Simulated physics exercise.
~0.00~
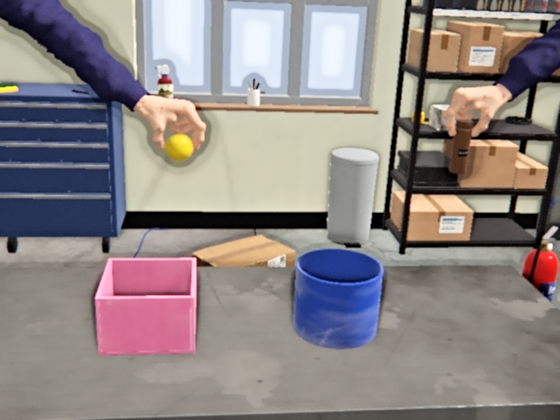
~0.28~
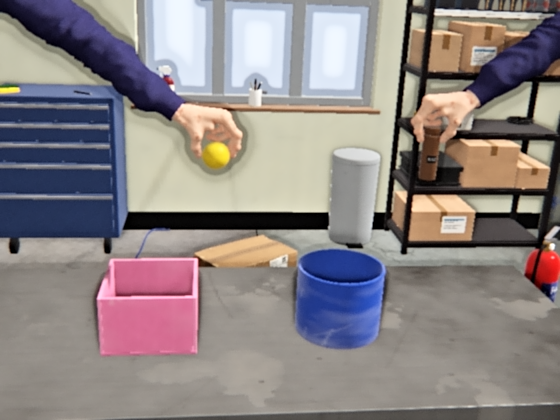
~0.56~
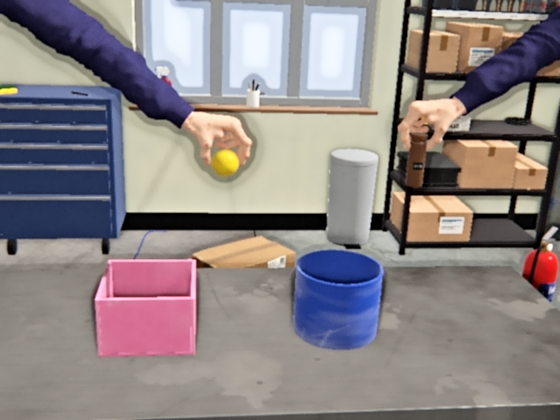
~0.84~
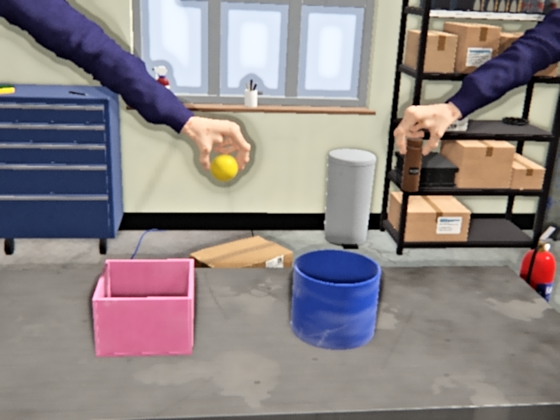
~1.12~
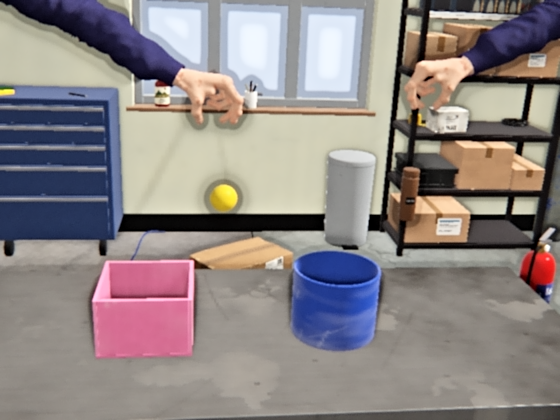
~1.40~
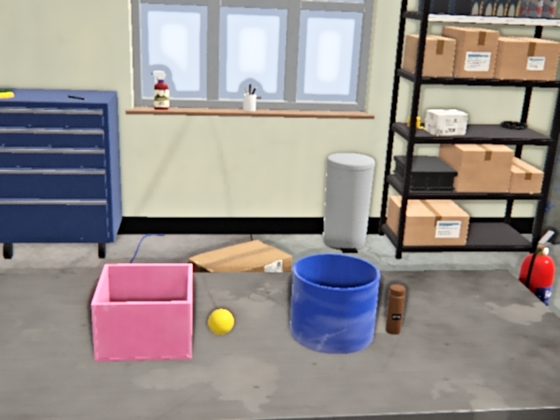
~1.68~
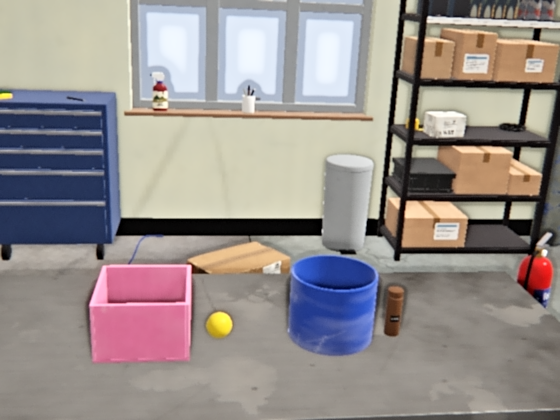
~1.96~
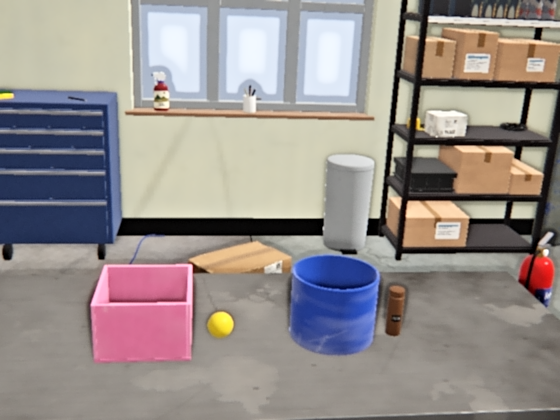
The video shows two hands holding a lemon and a brown shaker above a table with a pink basket and a blue pot. The hands move inward and let go, and both items drop, missing the containers and coming to rest on the table, the shaker upright.
